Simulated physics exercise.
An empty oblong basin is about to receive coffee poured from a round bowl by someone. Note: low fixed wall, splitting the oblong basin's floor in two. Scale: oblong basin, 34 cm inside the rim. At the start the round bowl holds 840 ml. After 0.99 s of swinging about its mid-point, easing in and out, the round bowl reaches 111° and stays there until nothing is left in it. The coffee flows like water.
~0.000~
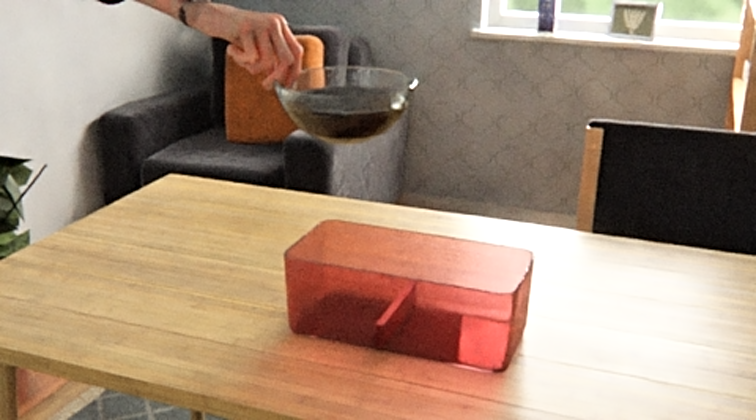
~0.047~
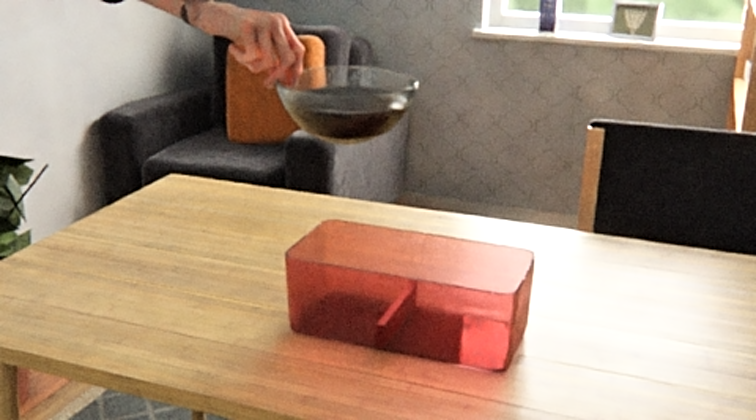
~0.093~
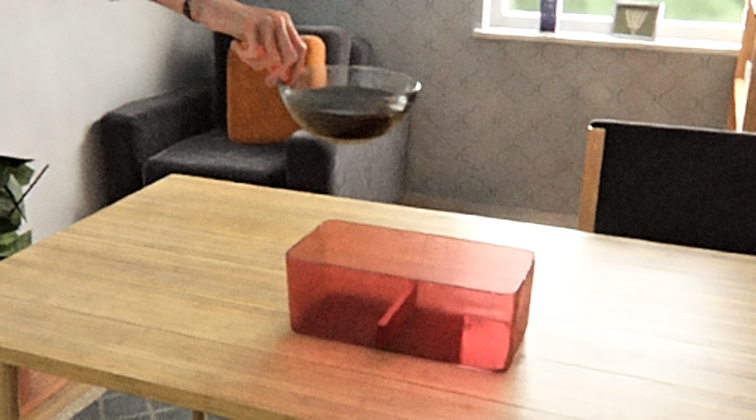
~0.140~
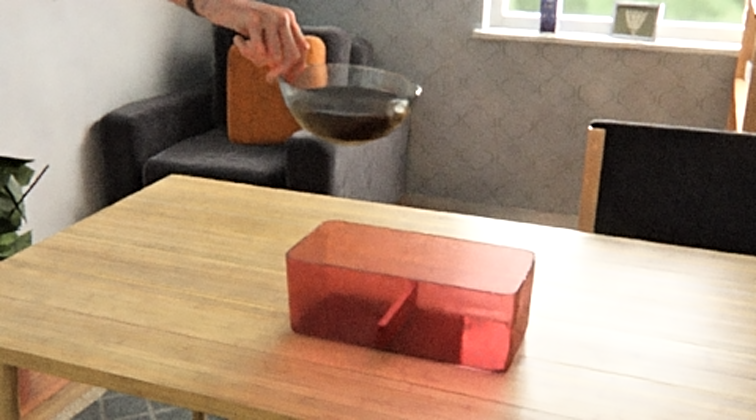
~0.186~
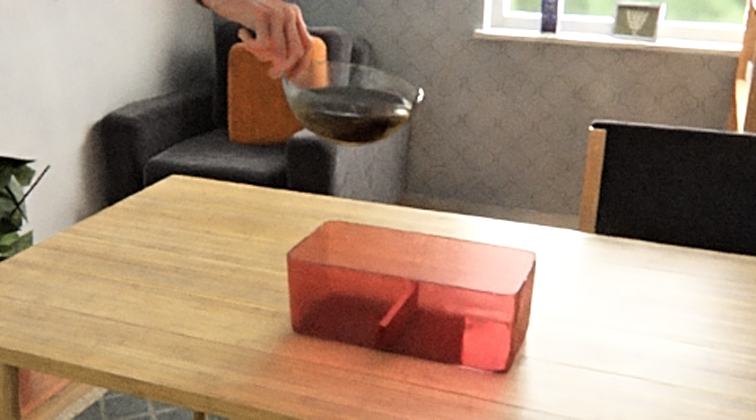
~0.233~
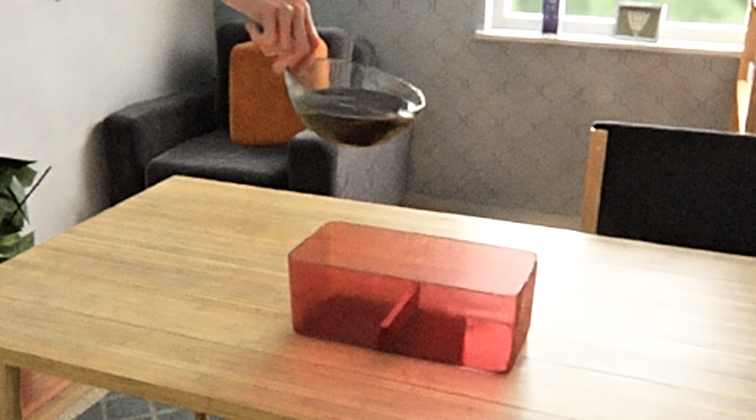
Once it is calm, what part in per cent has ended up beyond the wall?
About 81 per cent ends up there.
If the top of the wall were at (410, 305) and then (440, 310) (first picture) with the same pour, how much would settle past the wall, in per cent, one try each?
Around 75 and 55 percent, in that order.
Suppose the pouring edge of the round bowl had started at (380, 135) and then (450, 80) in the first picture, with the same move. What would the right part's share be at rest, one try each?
Respectively about 65 and 75 percent.
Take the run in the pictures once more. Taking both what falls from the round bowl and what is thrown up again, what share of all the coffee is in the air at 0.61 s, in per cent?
I'd say close to 56 per cent.
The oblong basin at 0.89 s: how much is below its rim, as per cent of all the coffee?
The share is close to 94 percent.
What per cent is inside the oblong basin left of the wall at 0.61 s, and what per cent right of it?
Left roughly 0 per cent, right roughly 14.
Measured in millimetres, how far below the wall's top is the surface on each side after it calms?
About 32 mm on the left, about 12 mm on the right.
Then, 0.61 s in, the tilt is 75° and 29 per cent is still to pour, 0 is left of the wall and 15 right of it.
Then, 0.89 s in, the tilt is 108° and 0 per cent is still to pour, 12 is left of the wall and 81 right of it.
Then, 1.18 s in, the tilt is 111° and 0 per cent is still to pour, 17 is left of the wall and 81 right of it.
Then, 1.49 s in, the tilt is 111° and 0 per cent is still to pour, 17 is left of the wall and 81 right of it.
Finally, 17 per cent lies left of the wall, 81 right of it and 2 outside.
